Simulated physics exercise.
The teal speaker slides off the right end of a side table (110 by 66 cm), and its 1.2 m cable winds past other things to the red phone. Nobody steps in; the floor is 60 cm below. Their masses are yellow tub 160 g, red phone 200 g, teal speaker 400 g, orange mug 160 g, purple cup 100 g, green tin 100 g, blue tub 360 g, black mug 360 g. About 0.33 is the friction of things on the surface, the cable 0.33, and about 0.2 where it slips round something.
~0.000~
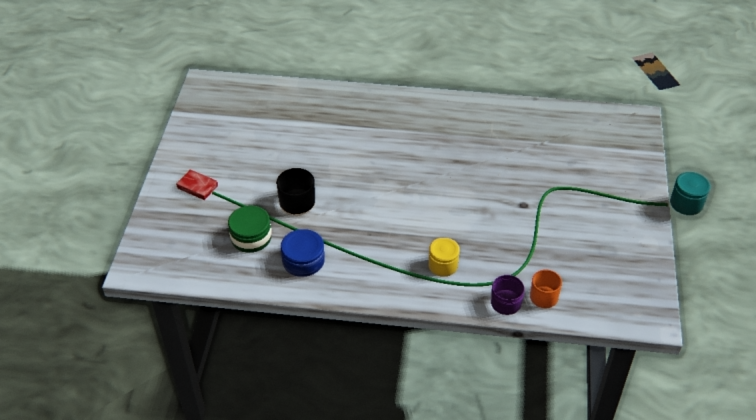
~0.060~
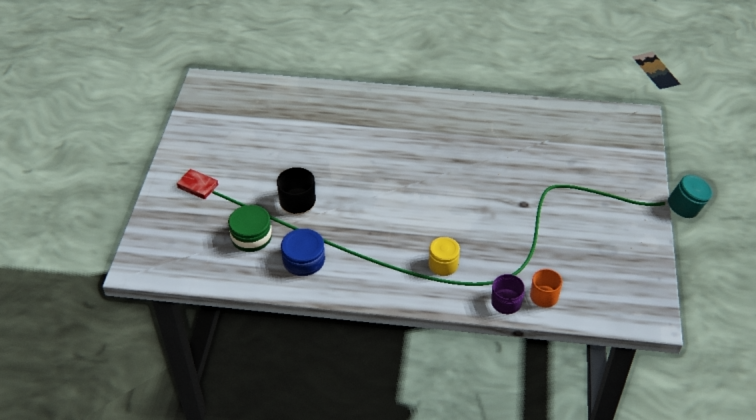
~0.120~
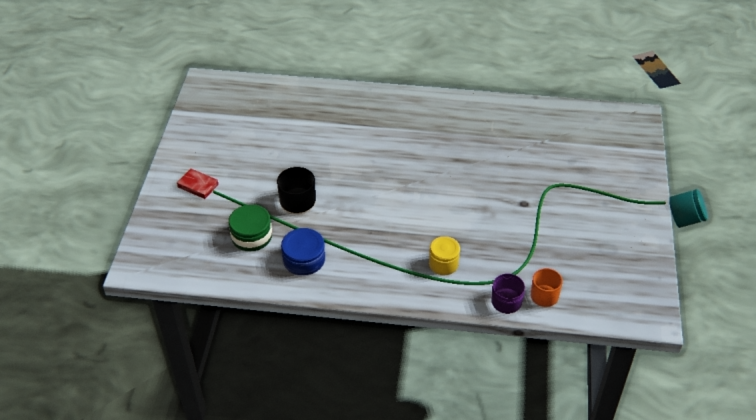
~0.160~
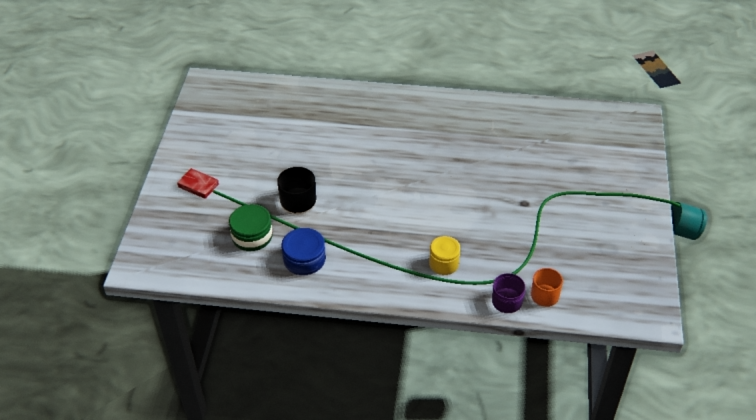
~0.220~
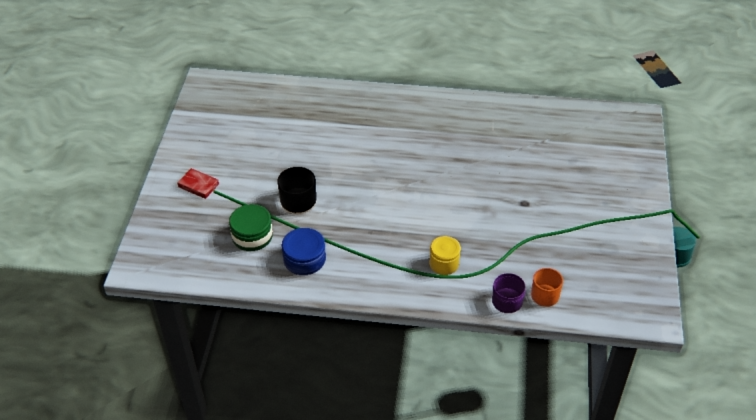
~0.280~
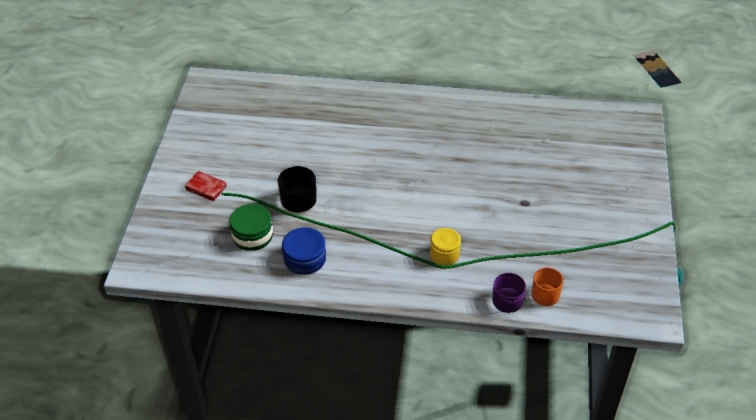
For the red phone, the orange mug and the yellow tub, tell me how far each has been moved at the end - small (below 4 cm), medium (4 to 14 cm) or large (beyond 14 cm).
The red phone has a large shift. The orange mug has a small shift. The yellow tub has a large shift.
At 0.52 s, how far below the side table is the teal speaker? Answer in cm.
Measured: Near 50 cm.
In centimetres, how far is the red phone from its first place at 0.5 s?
24 cm.
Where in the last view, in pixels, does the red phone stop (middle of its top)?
Around pixel (438, 251).
After 0.5 s, the cable's tail end at (314, 221); red phone 23 cm off its start, yellow tub 20 cm off its start, teal speaker over the edge.
After 0.7 s, the cable's tail end at (418, 250); red phone 45 cm off its start, yellow tub 23 cm off its start, teal speaker over the edge.
After 1.0 s, the cable's tail end at (457, 259); red phone 53 cm off its start at (438, 251), yellow tub 23 cm off its start at (460, 163), teal speaker over the edge.
After 1.2 s, the cable's tail end at (457, 259); red phone 53 cm off its start, yellow tub 23 cm off its start, teal speaker over the edge.
After 2.4 s, the cable's tail end at (457, 259); red phone 53 cm off its start at (438, 251), yellow tub 23 cm off its start at (460, 163), orange mug 0 cm off its start at (549, 279), teal speaker over the edge.
